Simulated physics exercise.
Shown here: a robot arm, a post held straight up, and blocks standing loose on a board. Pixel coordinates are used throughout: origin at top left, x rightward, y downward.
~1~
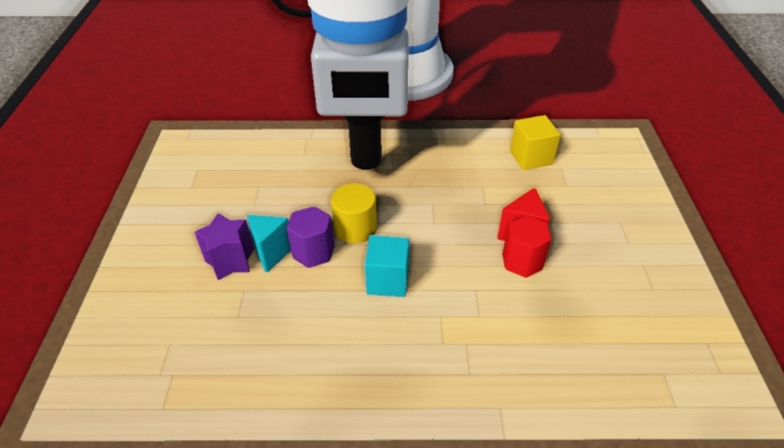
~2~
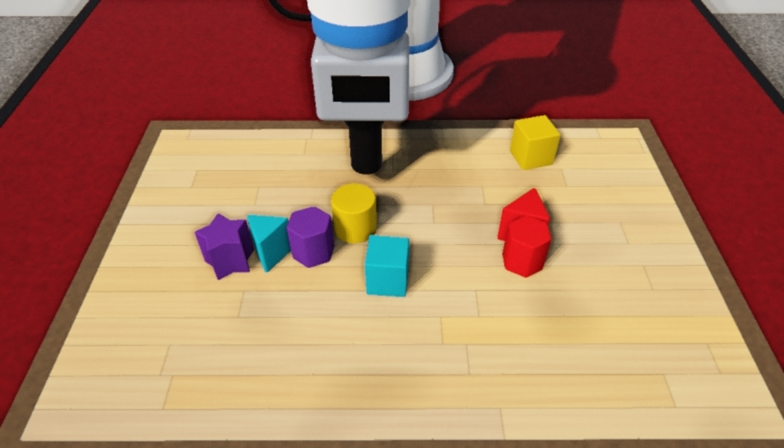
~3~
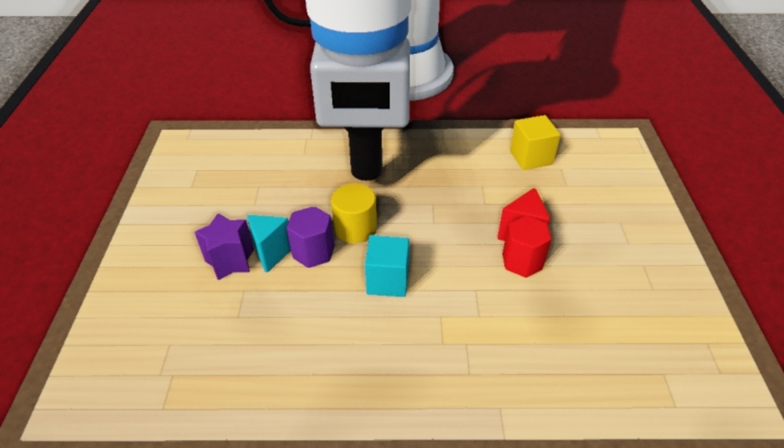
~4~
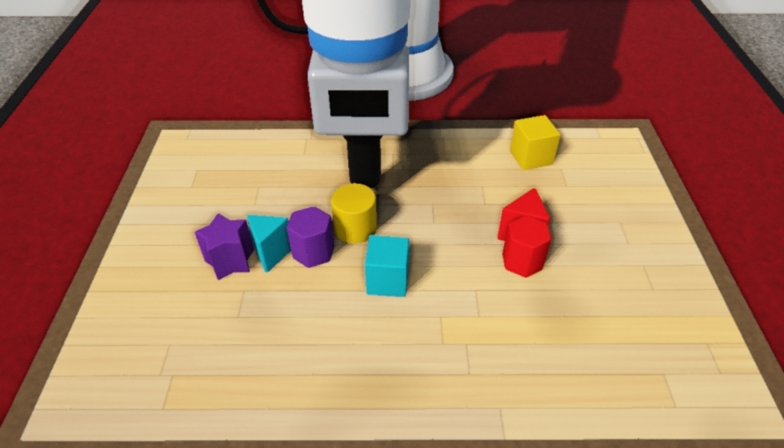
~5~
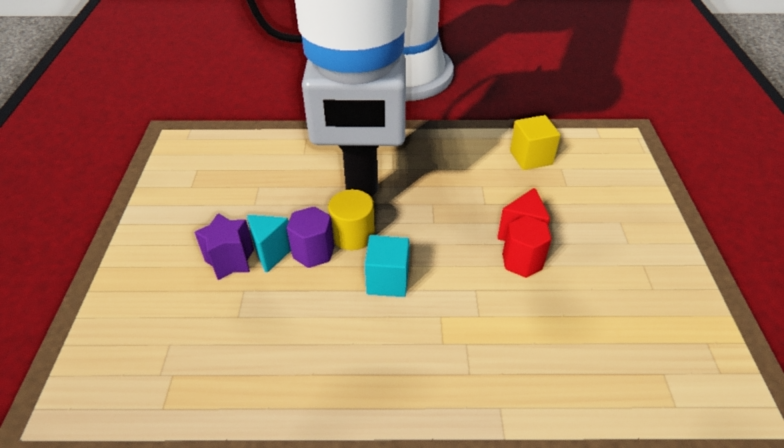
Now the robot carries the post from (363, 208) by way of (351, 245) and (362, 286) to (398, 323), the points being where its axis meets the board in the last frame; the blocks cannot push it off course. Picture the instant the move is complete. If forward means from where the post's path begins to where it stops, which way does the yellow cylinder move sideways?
The yellow cylinder is shifted sideways to the right, facing along the path from start to end.
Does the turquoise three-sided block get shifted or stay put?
Not moved.
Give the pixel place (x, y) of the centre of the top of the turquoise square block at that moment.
I think it will end close to (419, 263).
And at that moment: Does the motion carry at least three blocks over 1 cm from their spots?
Yes, it checks out.
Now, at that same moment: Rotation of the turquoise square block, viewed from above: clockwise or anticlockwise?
Looking down, my answer is that the turquoise square block rotates anticlockwise.
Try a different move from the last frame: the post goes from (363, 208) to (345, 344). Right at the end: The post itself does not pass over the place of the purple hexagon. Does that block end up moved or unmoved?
Here's my answer: The purple hexagon gets displaced.
The first path, step by step. One third of the way, post at (349, 226); purple hexagon at (298, 233), turned 55° clockwise; yellow cylinder at (342, 246).
Two thirds of the way, post at (360, 267); purple hexagon at (298, 233), turned 55° clockwise; yellow cylinder at (338, 287); turquoise square block at (400, 256).
At the end, post at (398, 304); turquoise three-sided block unmoved; purple hexagon at (298, 233), turned 55° clockwise; yellow cylinder at (339, 298); turquoise square block at (419, 263), turned 45° anticlockwise.
